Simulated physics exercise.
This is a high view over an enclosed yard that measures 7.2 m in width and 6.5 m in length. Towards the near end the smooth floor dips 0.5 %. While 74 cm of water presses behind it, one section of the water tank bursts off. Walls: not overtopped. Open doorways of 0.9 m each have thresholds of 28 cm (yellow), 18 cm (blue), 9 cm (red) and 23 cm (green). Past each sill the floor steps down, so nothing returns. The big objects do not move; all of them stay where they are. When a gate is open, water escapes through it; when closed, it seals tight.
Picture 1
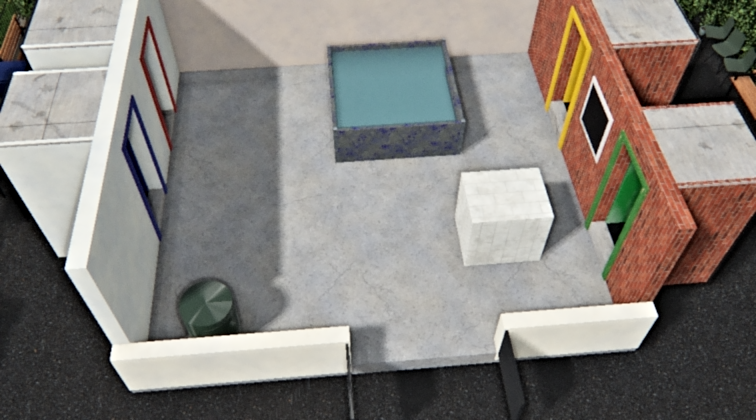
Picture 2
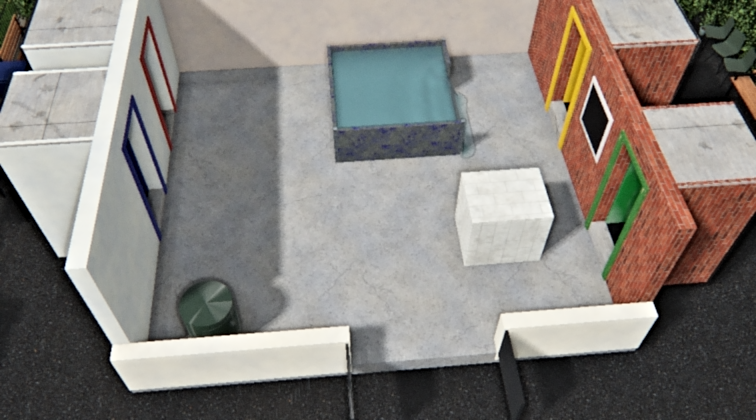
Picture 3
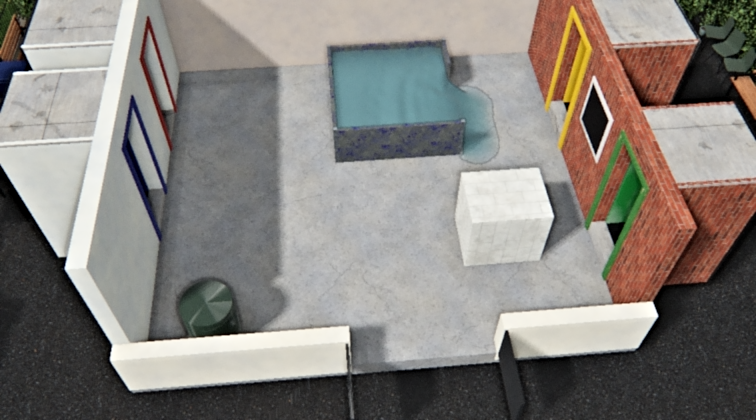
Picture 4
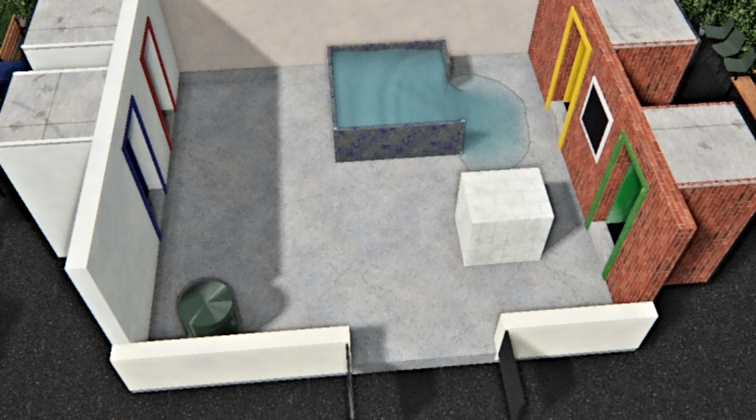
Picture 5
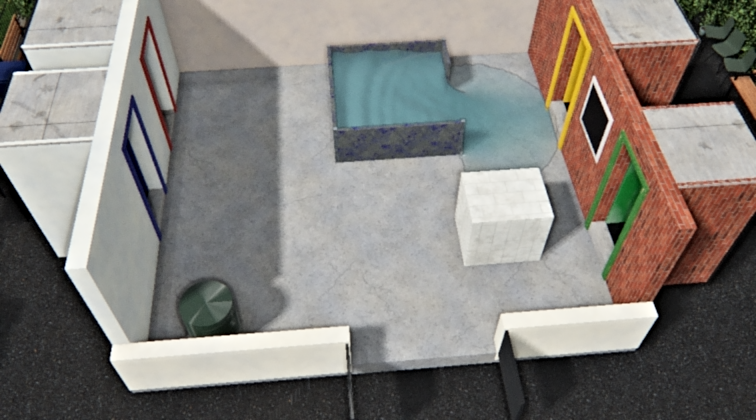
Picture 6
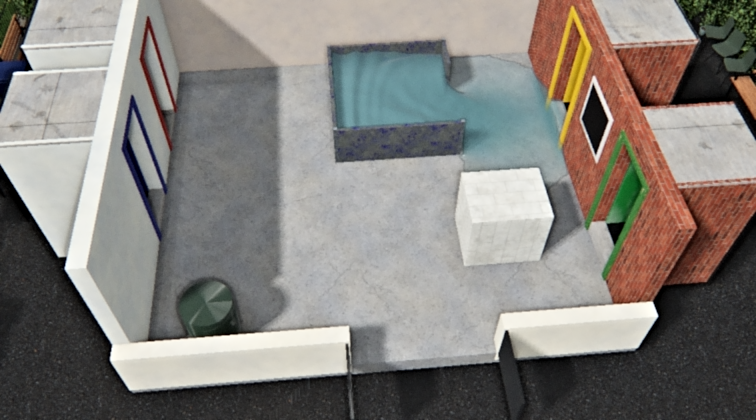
Water pours from the tank's broken right side and spreads across the floor toward the brick wall.
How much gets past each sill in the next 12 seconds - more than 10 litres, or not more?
In order: At the yellow door the amount will climb above the limit; at the blue door the amount will stay short of the limit; at the red door the amount will stay short of the limit; at the green door the amount will stay short of the limit.
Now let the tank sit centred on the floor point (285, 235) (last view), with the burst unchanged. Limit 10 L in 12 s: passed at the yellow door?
So the yellow door keeps within it.
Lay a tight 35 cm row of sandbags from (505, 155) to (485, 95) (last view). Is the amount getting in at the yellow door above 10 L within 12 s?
Outcome - yellow: Pass.
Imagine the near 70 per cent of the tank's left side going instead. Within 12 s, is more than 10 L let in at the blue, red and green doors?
Then blue exceeds it, red exceeds it, green does not exceed it.
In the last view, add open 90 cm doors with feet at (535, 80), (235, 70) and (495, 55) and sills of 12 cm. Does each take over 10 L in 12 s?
Per doorway, in order: Sufficient / insufficient / sufficient.
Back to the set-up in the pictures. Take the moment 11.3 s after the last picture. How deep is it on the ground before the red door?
It comes to near 5.0 cm.
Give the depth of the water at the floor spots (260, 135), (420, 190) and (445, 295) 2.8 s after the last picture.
Spot by spot: Some 0, 0, then 4 cm.
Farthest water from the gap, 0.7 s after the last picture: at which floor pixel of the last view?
Location: Approx. (593, 251) in the last view.
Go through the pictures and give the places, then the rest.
The first frame shows still water, 74 cm deep, in the water tank at (392, 86).
In the second frame, water pours out at (452, 112) and has run 0.9 m, to (470, 154); typically 10 cm deep outside, 74 cm at the water tank's back.
In the third frame, the front is at (481, 160), 1.1 m from the gap at (451, 114); 1.3 m2 of floor is under water; 74 cm left at the back of the water tank.
In the fourth frame, water pours out at (451, 115) and has run 1.5 m, to (518, 101); typically 10 cm deep outside, 74 cm at the water tank's back.
In the fifth frame, water pours out at (451, 115) and has run 2.0 m, to (556, 141); typically 8 cm deep outside, 70 cm at the water tank's back.
In the sixth frame, water pours out at (451, 115) and has run 2.4 m, to (566, 170); typically 7 cm deep outside, 64 cm at the water tank's back.
Then, 0.7 s after the last picture water covers 20 % of the floor and is deepest (50 cm) near (549, 121); yellow door 50 cm at the sill, 67 L in, blue door not reached, red door not reached, green door 3 cm at the sill, 0 L in.
Then, 1.5 s after the last picture water covers 25 % of the floor and is deepest (45 cm) near (551, 127); yellow door 45 cm at the sill, 157 L in, blue door not reached, red door not reached, green door 14 cm at the sill, 0 L in.
Then, 2.8 s after the last picture water covers 40 % of the floor and is deepest (40 cm) near (609, 298); yellow door 27 cm at the sill, 206 L in, blue door not reached, red door not reached, green door 11 cm at the sill, 0 L in.
Then, 6.3 s after the last picture water covers 95 % of the floor and is deepest (22 cm) near (619, 328); yellow door 15 cm at the sill, 209 L in, blue door 12 cm at the sill, 0 L in, red door 8 cm at the sill, 2 L in, green door 13 cm at the sill, 0 L in.
Then, 11.3 s after the last picture water covers 100 % of the floor and is deepest (14 cm) near (146, 367); yellow door 9 cm at the sill, 209 L in, blue door 10 cm at the sill, 0 L in, red door 5 cm at the sill, 2 L in, green door 10 cm at the sill, 0 L in.
